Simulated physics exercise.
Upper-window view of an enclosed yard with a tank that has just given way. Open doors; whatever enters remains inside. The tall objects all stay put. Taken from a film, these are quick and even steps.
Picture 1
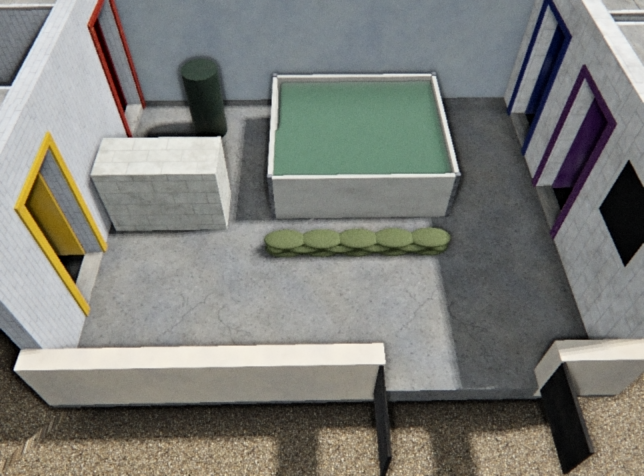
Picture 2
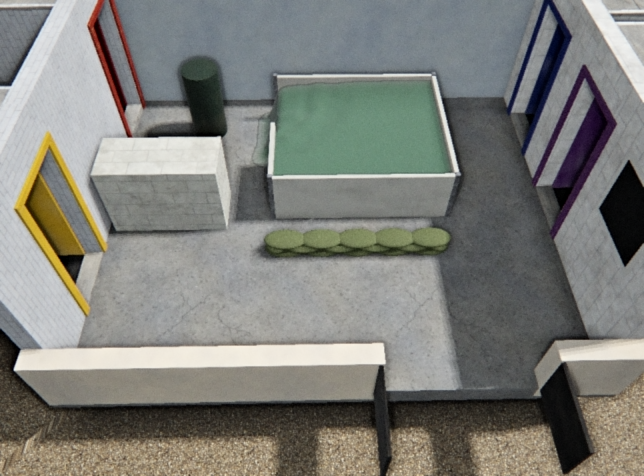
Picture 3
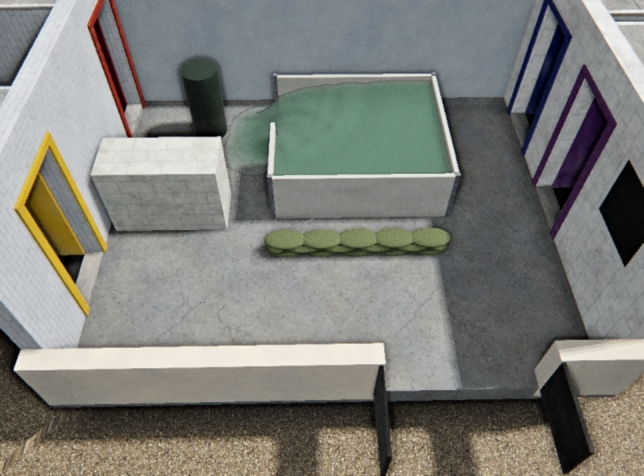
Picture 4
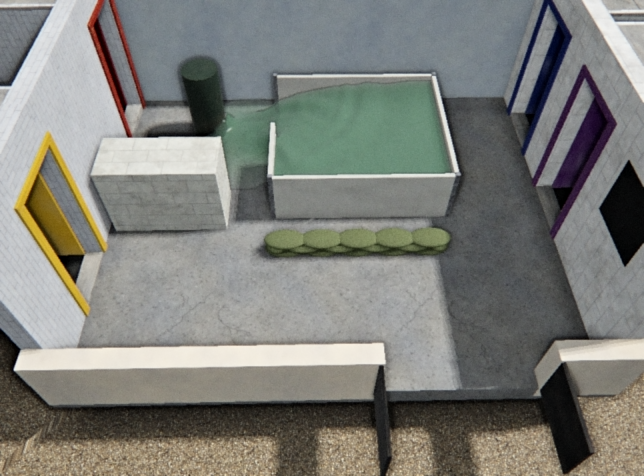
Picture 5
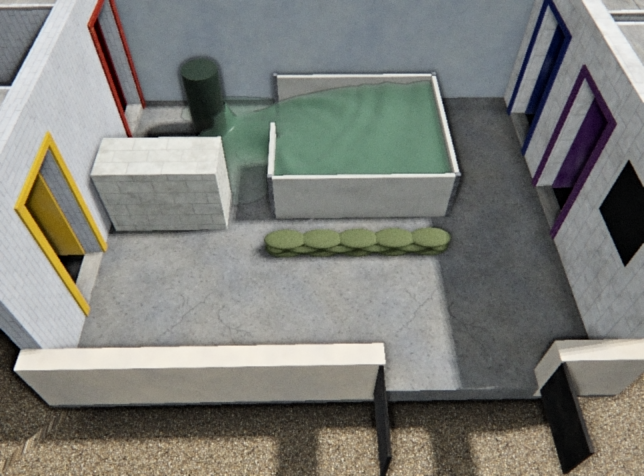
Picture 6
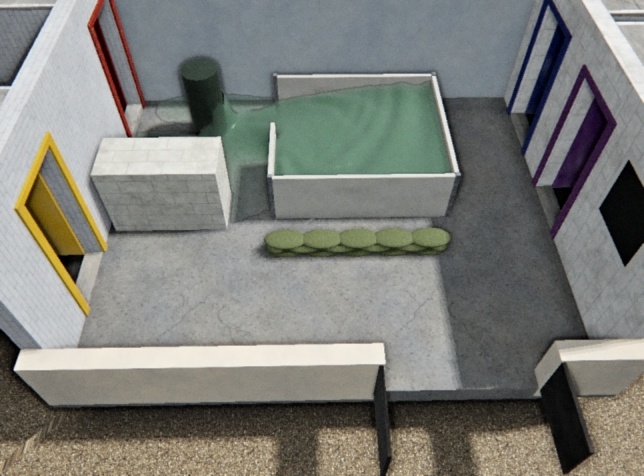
Green water pours from the left side of a tank and spreads around a dark cylinder.
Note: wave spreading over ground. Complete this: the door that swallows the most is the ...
... Red door.
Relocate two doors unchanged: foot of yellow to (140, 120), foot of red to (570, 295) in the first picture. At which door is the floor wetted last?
Answer: The red one.
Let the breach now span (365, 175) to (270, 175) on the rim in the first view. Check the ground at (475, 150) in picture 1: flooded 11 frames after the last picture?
Looks like it'd be unwetted there.
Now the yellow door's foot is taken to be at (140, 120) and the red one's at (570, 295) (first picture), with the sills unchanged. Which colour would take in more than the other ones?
Answer: The one in yellow.
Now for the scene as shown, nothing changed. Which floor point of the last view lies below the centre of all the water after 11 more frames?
My pick is pixel (301, 157).
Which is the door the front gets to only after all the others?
Answer: The purple-painted one.
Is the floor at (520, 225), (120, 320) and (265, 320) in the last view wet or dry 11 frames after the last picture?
Taking them in turn: Not wetted, drenched, not wetted.
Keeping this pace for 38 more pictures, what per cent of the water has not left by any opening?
84 percent or thereabouts.
A moment on, water covers 20 % of the floor; blue door not reached, purple door not reached, yellow door not reached, red door a trickle in.
Next, water covers 30 % of the floor; blue door not reached, purple door not reached, yellow door wet at the sill, nothing in, red door a lot in.
Then, water covers 40 % of the floor; blue door a trickle in, purple door not reached, yellow door a trickle in, red door a lot in.
Later, water covers 70 % of the floor; blue door some in, purple door wet at the sill, nothing in, yellow door a trickle in, red door a lot in.
In the end, water covers 95 % of the floor; blue door a lot in, purple door wet at the sill, nothing in, yellow door some in, red door a lot in; the red door has let in the most.
